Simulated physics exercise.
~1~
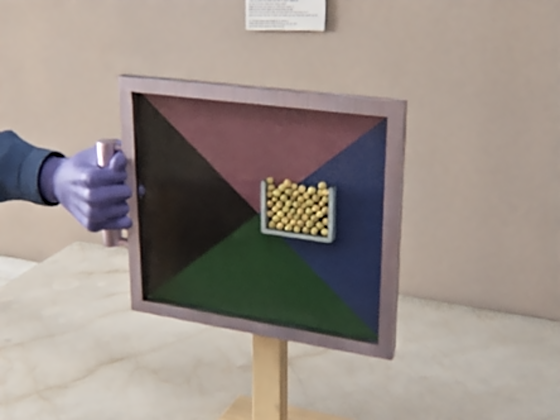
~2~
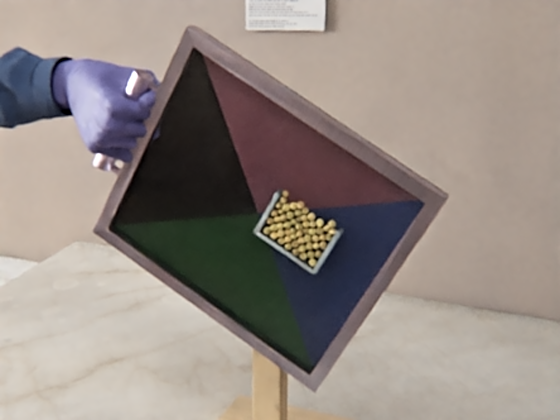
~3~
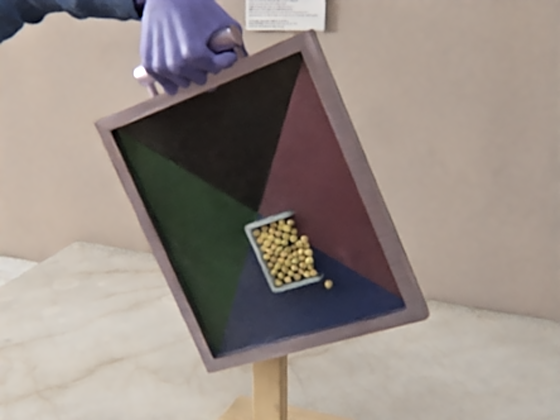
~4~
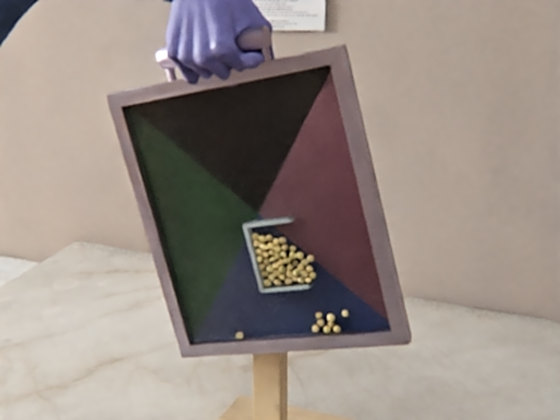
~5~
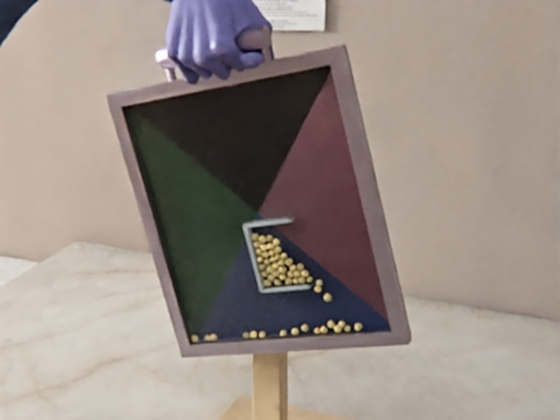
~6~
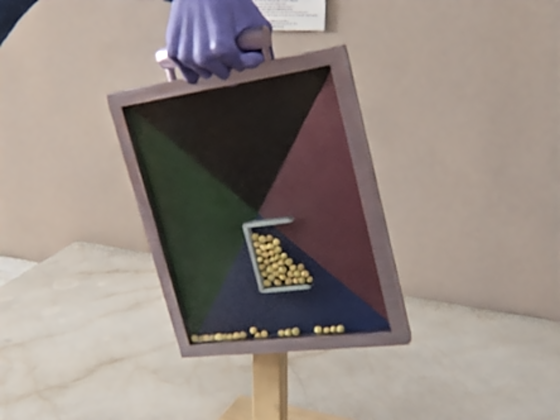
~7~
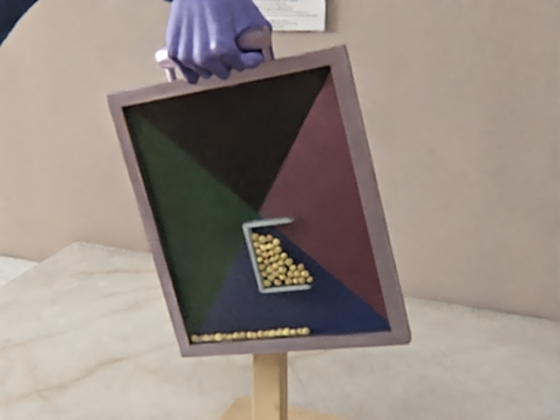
A purple-gloved hand turned a framed, four-coloured box clockwise on its stand until the small cup inside tipped sideways, spilling some yellowish beans, which scattered along the bottom edge and settled in a row on the left, while the rest stayed heaped in the cup.
